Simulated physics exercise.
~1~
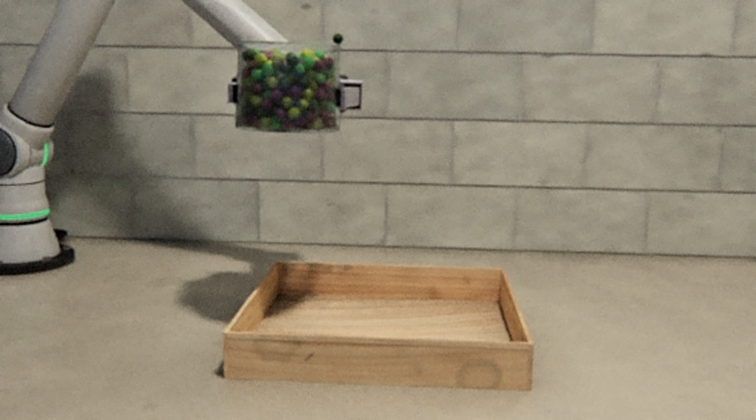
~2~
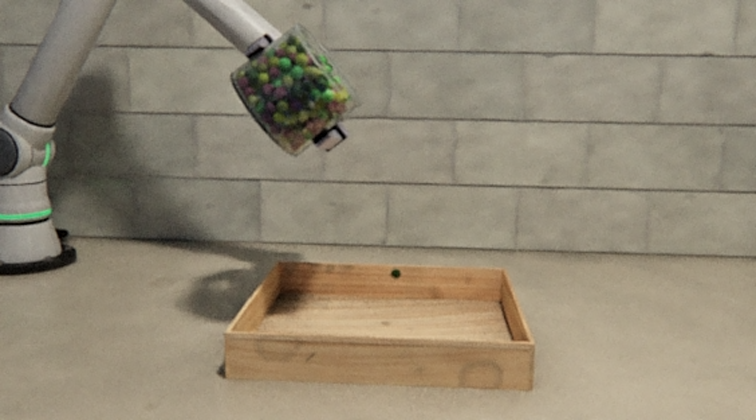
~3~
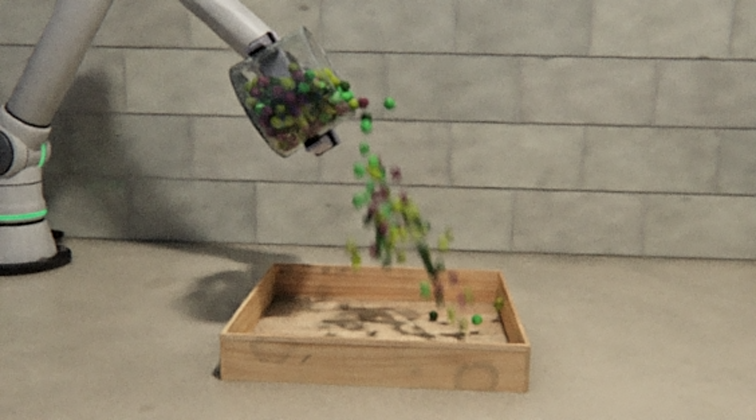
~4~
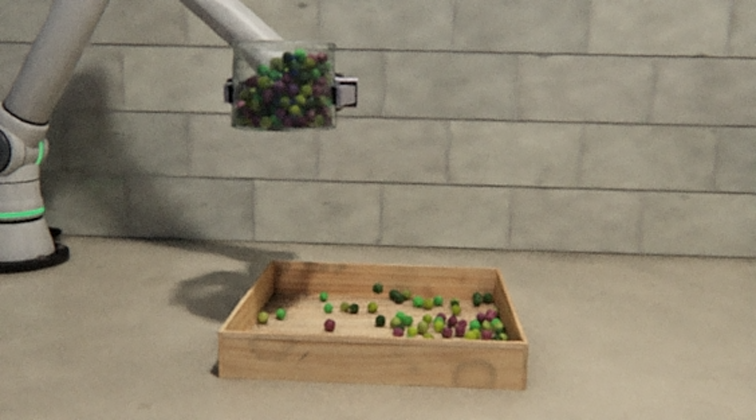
To begin with, a robot arm holds a clear tumbler heaped with green, purple and yellow round sweets above and behind a shallow wooden tray on a grey surface. The arm tips the tumbler toward the right, and a single dark sweet drops toward the empty tray. As it leans further, a stream of sweets pours over the rim and scatters into the tray. The arm then turns the tumbler back to about upright, and the pouring stops. In the end, most sweets remain in the tumbler, while a smaller share lies spread across the tray, thickest toward the right.
